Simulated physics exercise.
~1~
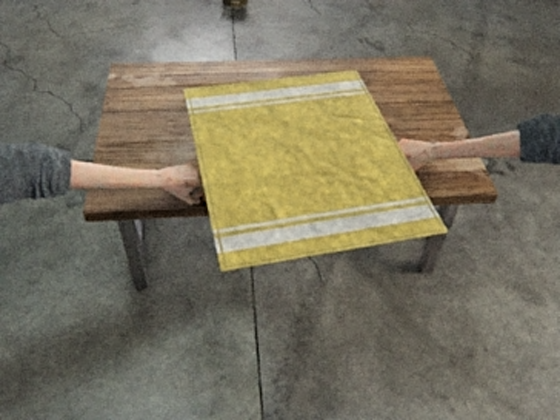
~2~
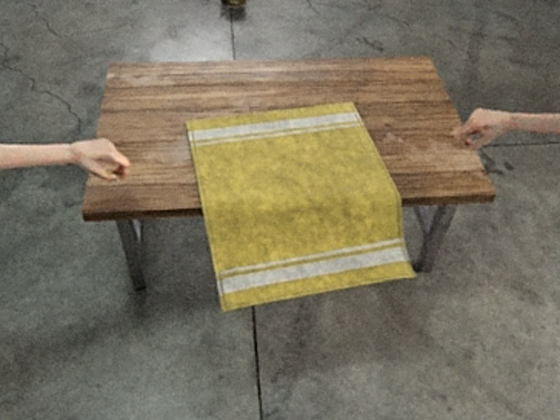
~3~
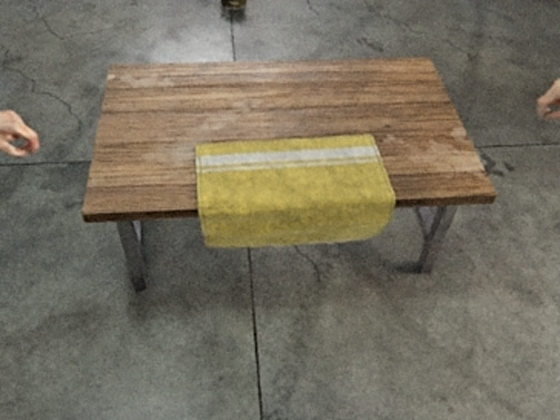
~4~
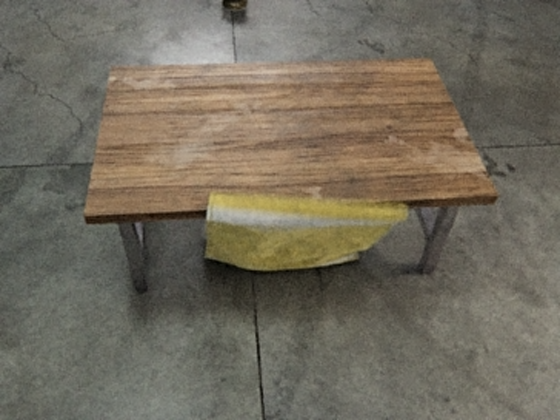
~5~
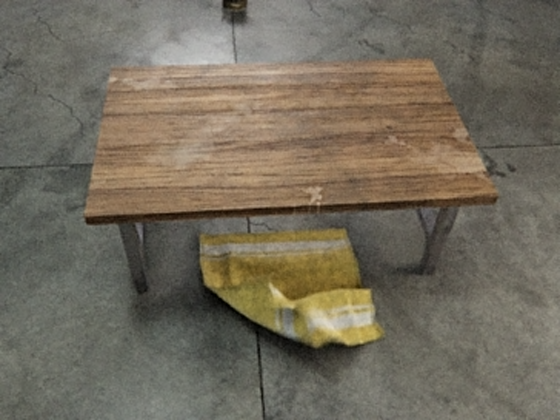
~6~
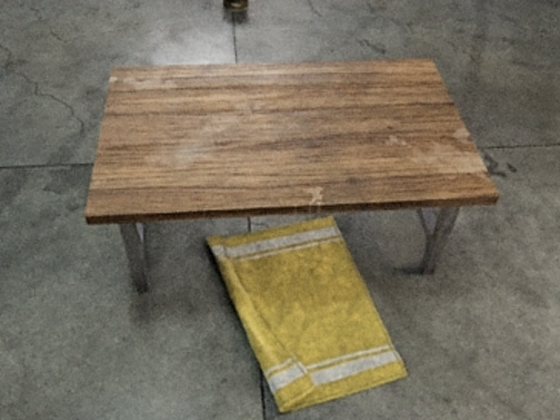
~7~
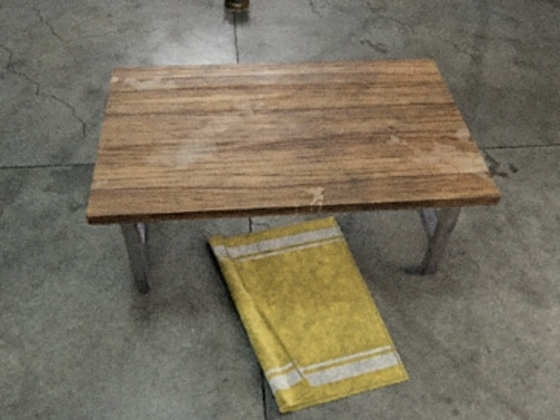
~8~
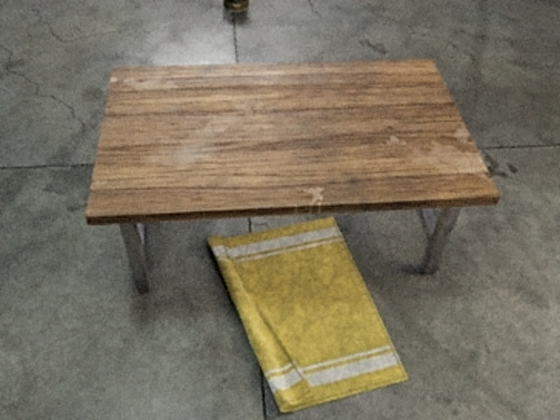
A yellow hand towel with pale stripes near its ends is held out flat by two hands, one on each side, over the front edge of a wooden workbench on a grey concrete floor. The hands let go and draw away to the left and right as the towel settles, its front part hanging down over the edge. The towel slides forward, less and less of it remaining on the top, until it slips off completely. It crumples as it drops, then spreads out on the floor in front of the bench, where it lies still at a slant with its left side folded.
